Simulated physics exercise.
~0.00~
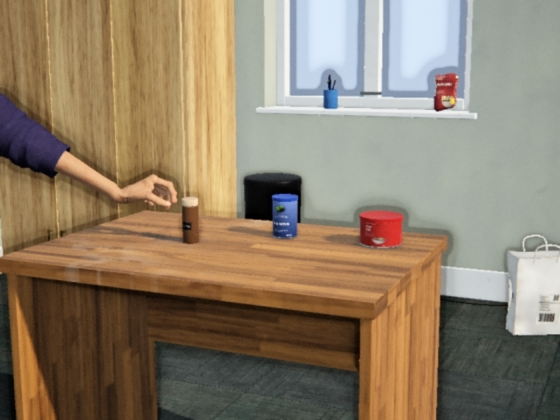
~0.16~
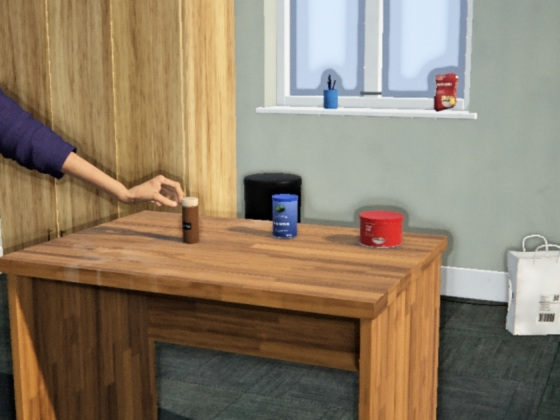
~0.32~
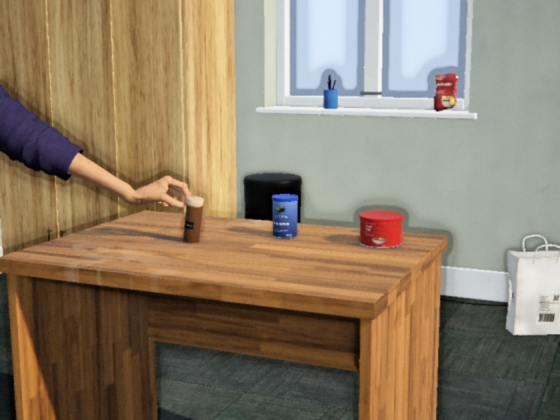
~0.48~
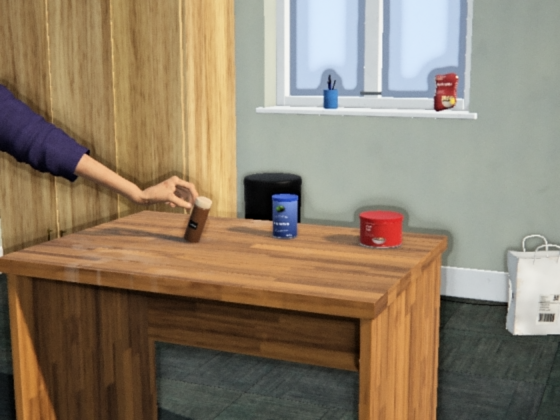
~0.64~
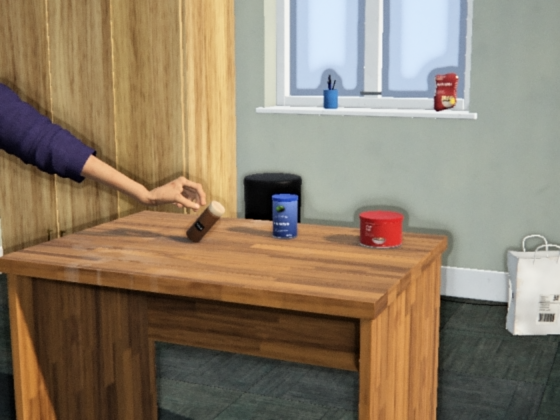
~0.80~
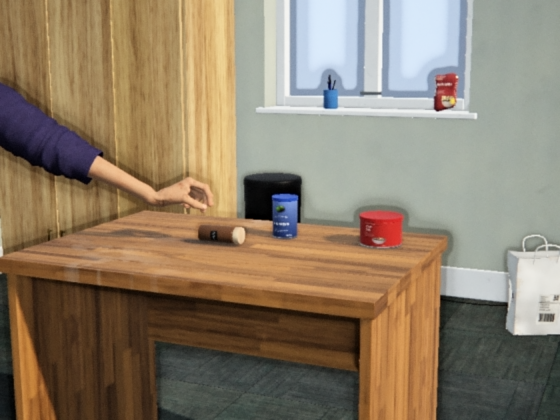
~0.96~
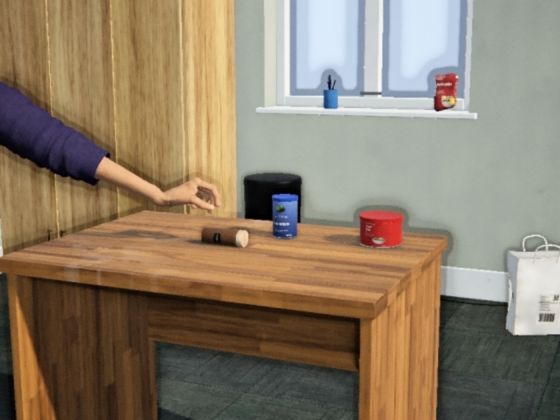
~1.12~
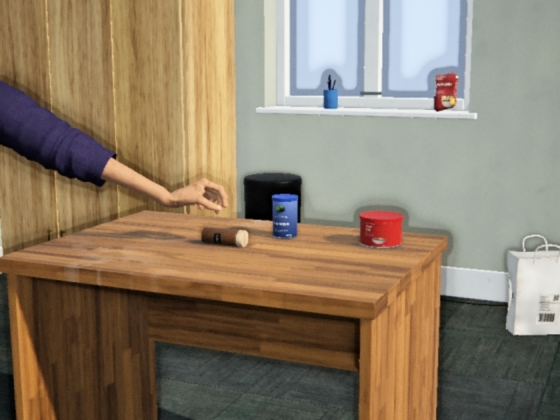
In this clip, a hand in a purple sleeve pushes the top of a brown shaker on a wooden table, tipping it rightward until it topples, and it ends lying on its side beside a blue tin, with a red tub farther right, both unmoved.
